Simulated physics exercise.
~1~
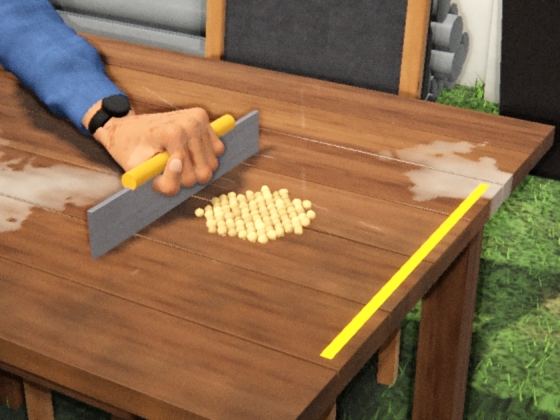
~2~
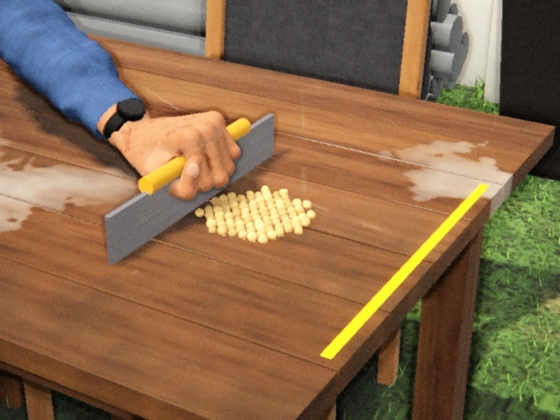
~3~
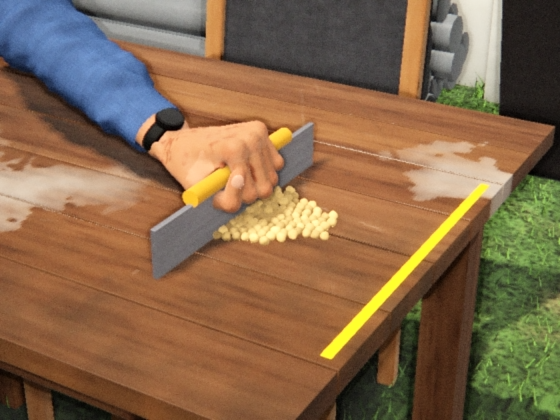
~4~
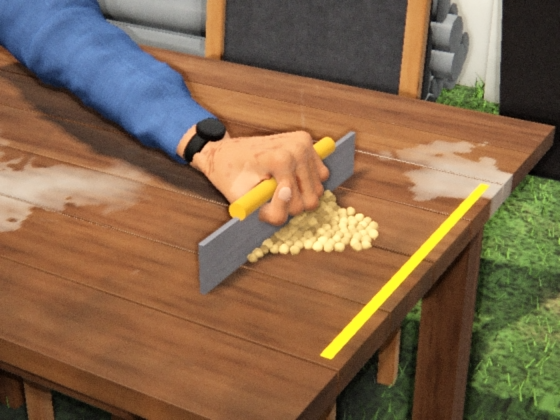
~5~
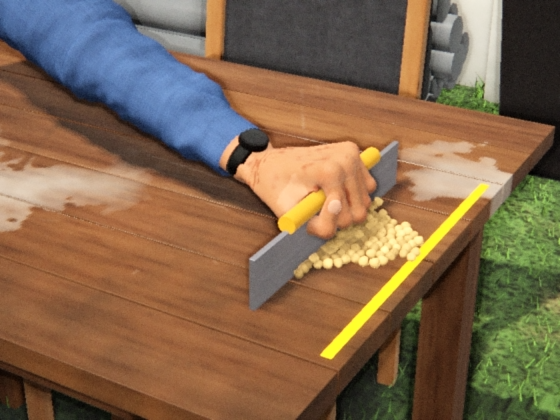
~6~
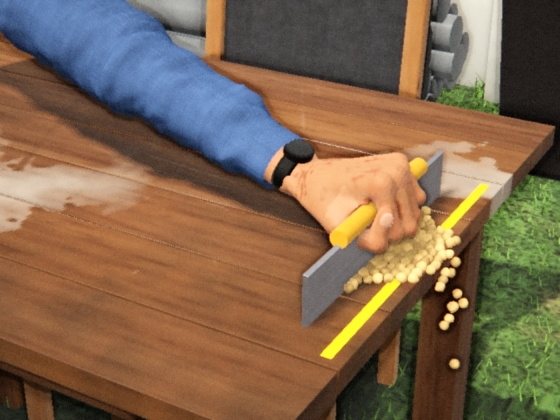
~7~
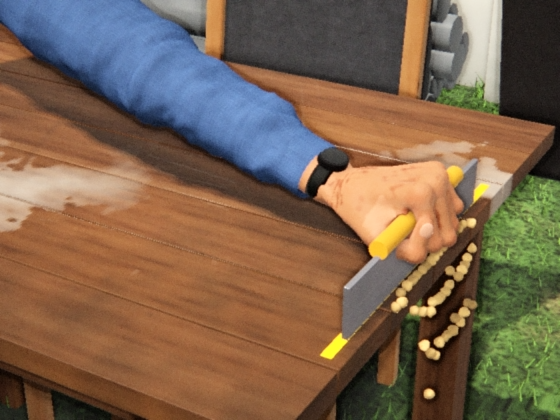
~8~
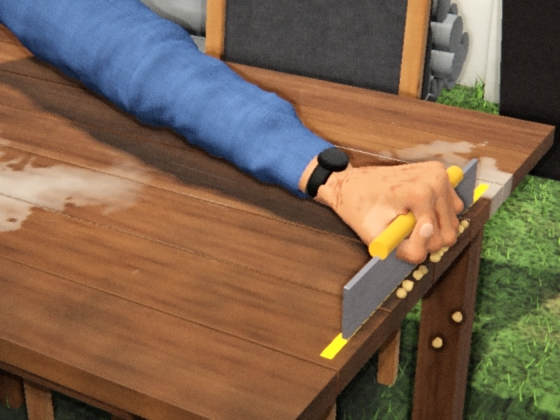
A hand with a scraper pushing pale round pellets rightward across a wooden table, stopping at yellow tape as most spill off.
